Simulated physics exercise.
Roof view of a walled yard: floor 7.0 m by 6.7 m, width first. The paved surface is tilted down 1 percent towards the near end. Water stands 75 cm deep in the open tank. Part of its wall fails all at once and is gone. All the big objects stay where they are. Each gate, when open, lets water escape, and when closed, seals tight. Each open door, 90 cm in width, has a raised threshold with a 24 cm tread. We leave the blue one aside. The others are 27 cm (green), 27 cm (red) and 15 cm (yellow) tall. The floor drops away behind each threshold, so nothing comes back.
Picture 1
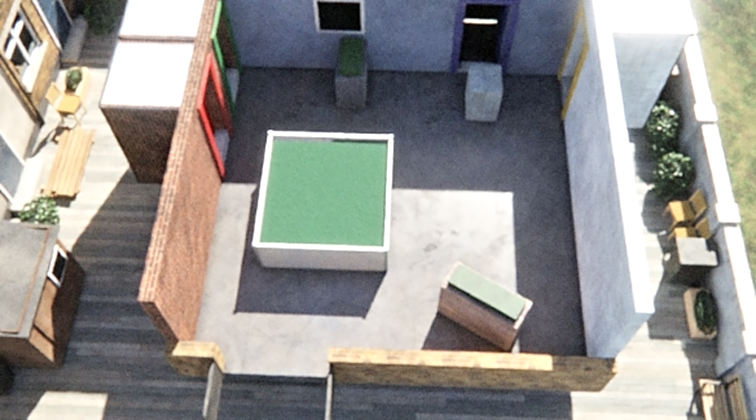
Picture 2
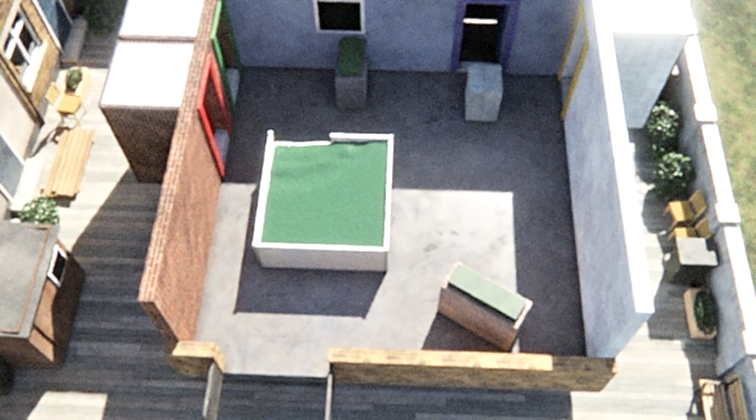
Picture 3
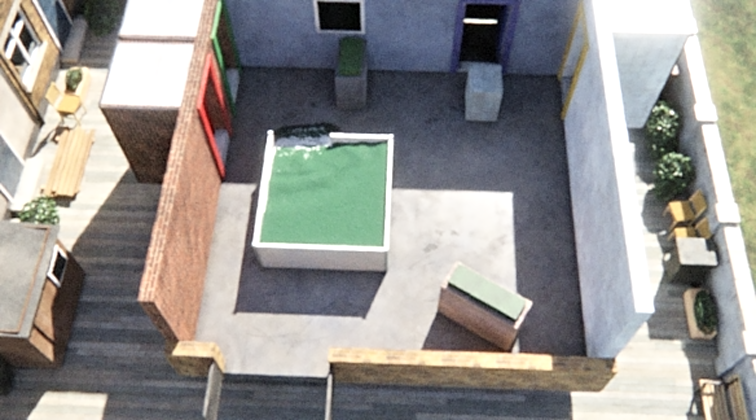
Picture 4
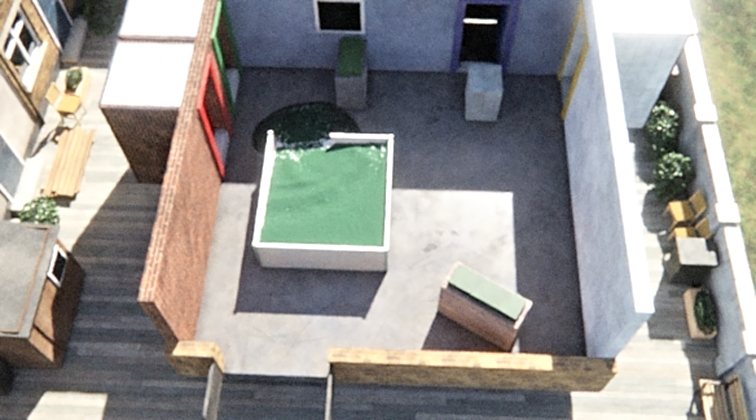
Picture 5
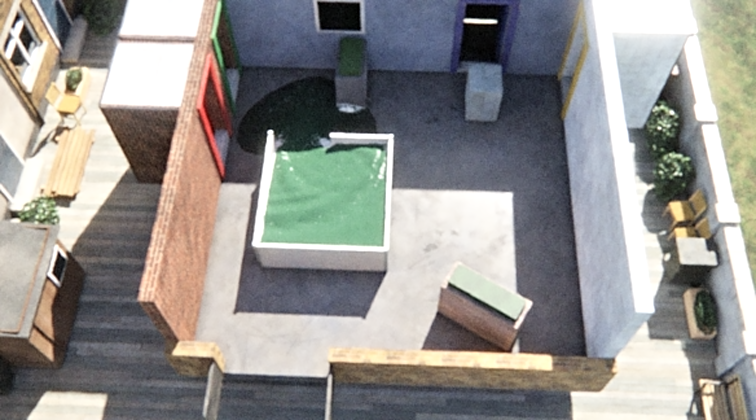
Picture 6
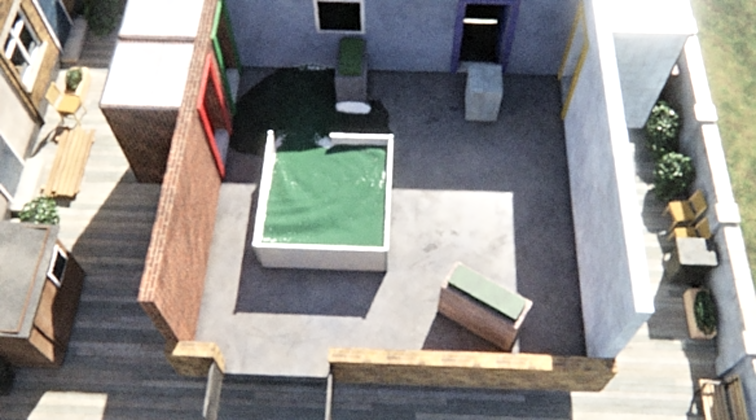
To begin with, a square, white-walled tank of green water stands still in a walled yard seen from above. Part of its far wall gives way, and water pours through the gap, spreading in a widening dark pool across the paving towards the back wall and around a green-topped block.
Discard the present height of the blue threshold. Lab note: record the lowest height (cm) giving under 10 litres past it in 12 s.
Lowest height: 6 cm.
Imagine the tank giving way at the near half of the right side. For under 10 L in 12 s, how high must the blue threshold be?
Then the minimum is about 11.5 cm.
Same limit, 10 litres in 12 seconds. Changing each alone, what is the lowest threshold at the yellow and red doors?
You'd want some 6.0 cm at yellow and some 19 cm at red.
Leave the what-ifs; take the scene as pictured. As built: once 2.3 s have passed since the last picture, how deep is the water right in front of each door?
Centimetres: Green = 39, red = 17, yellow = 0, blue = 5.
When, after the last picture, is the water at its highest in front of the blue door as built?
That happens close to 4.5 s on the clock.
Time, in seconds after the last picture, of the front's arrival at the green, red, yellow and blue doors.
Green 0.1 seconds, red 0.3 seconds, yellow 2.6 seconds, blue 1.3 seconds.
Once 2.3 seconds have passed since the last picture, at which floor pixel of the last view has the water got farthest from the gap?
(553, 76).
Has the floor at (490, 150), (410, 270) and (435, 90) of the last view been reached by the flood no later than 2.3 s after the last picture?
First wet through, second bone-dry, third wet through.
Then, 0.7 s after the last picture water covers 20 % of the floor, deepest (57 cm) near (242, 67); it has not reached the blue door.
Then, 2.3 s after the last picture water covers 35 % of the floor, deepest (41 cm) near (311, 108); 5 cm at the blue door, 0 litres in over its 8 cm threshold.
Then, 11.3 s after the last picture water covers 95 % of the floor, deepest (15 cm) near (193, 358); 6 cm at the blue door, 2 litres in over its 8 cm threshold.
At the blue door as built, the water peaked near 8 cm, 4.3 s after the last picture.
With a threshold of 5.5 cm, 16 litres would have come in within the 12 s; with 7.5 cm, 4 litres. So under 10 litres takes about 6 cm.
